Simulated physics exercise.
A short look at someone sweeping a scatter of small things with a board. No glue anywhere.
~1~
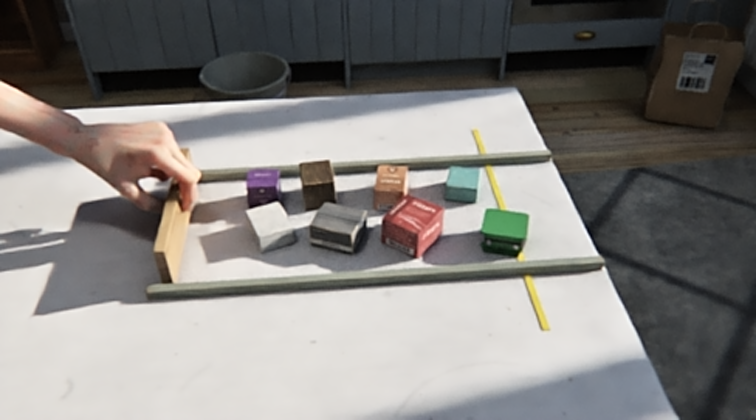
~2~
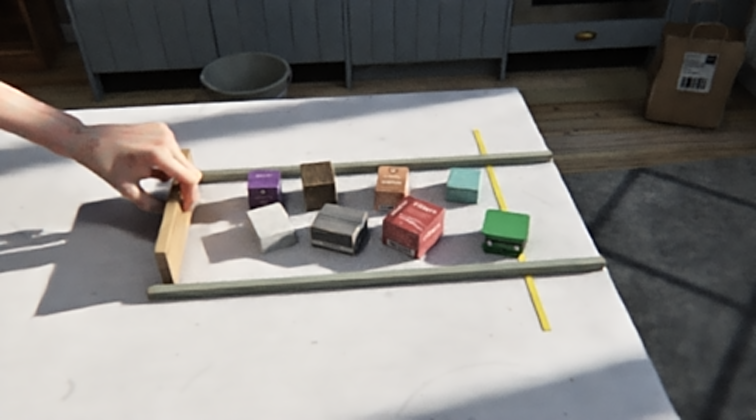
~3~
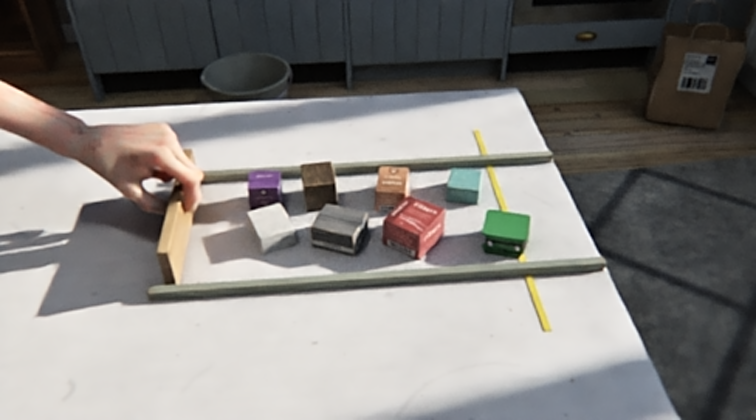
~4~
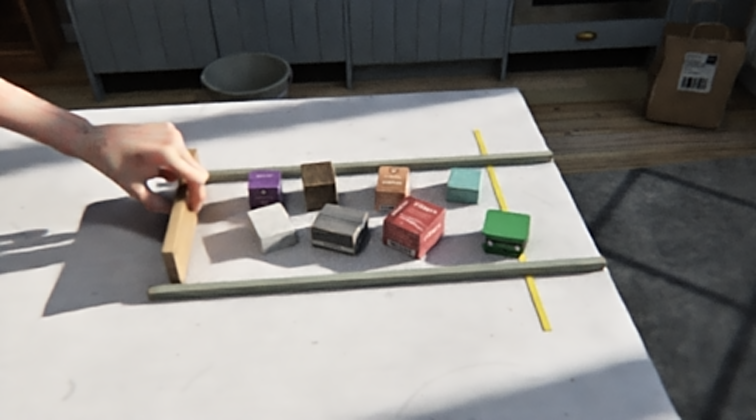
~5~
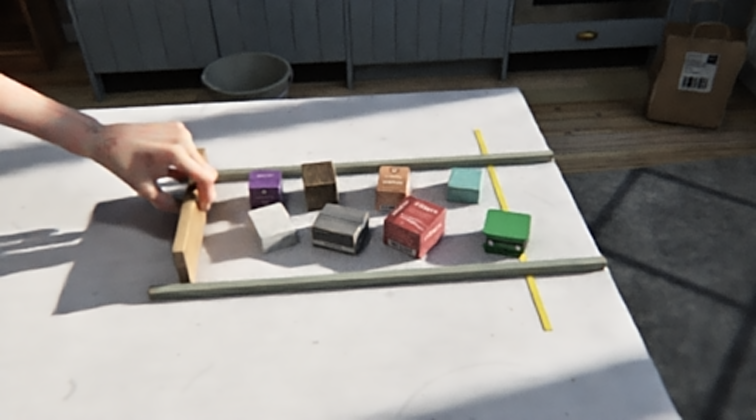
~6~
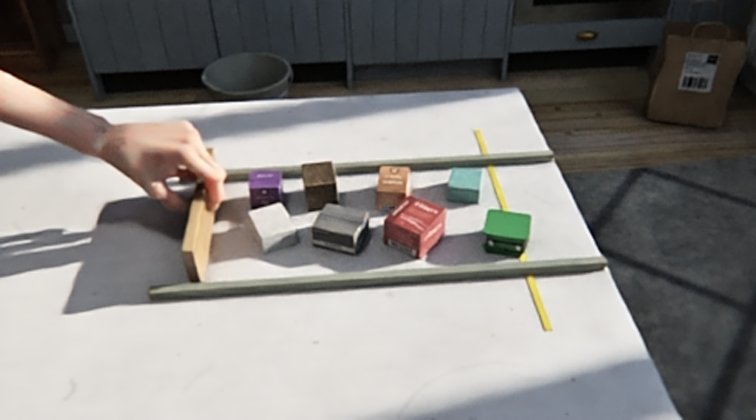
Hand holding a wooden board upright on a white table, then sliding it slightly right toward eight small coloured blocks between rails.
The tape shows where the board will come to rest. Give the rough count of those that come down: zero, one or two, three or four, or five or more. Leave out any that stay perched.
Here the number that fall off is three or four.
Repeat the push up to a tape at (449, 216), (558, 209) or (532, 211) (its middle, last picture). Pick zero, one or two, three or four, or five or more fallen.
Taking them in turn, 1 or 2; five or more; 5 or more.
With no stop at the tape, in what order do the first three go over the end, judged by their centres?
They are the green case, then the turquoise block, then the red box.
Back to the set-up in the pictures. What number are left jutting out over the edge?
It comes to 1.
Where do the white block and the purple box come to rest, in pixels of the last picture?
First (528, 215), then (514, 176).
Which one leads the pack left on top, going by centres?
That is the grey box.
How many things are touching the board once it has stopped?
In contact: 2.
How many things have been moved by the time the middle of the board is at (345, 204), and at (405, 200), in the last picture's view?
At the one place 6, at the other 8.
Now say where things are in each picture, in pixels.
The first frame shows green case (504, 233); turquoise block (463, 185); red box (413, 226); board (178, 213); tape (504, 212).
The second frame shows turquoise block (464, 185); purple box (265, 190).
The third frame shows red box (414, 227); white block (271, 228).
The fourth frame shows green case (506, 233); black block (319, 186).
The fifth frame shows turquoise block (465, 185); board (195, 213).
The sixth frame shows green case (507, 233); turquoise block (466, 185); red box (415, 227); board (203, 212); tape (507, 212).
Soon after, none off yet; green case at rest near (507, 233); turquoise block at rest near (466, 185); red box at rest near (415, 227).
After that, none off yet; green case displaced a little near (533, 234); turquoise block displaced about its own width near (486, 182); red box displaced about its own width near (489, 223).
And then, none off yet; green case tilting well over near (612, 244); turquoise block displaced well along near (557, 179); red box displaced well along near (568, 222).
In the end, the number that fall off is three or four; gone, orange box, red box, turquoise block and green case.
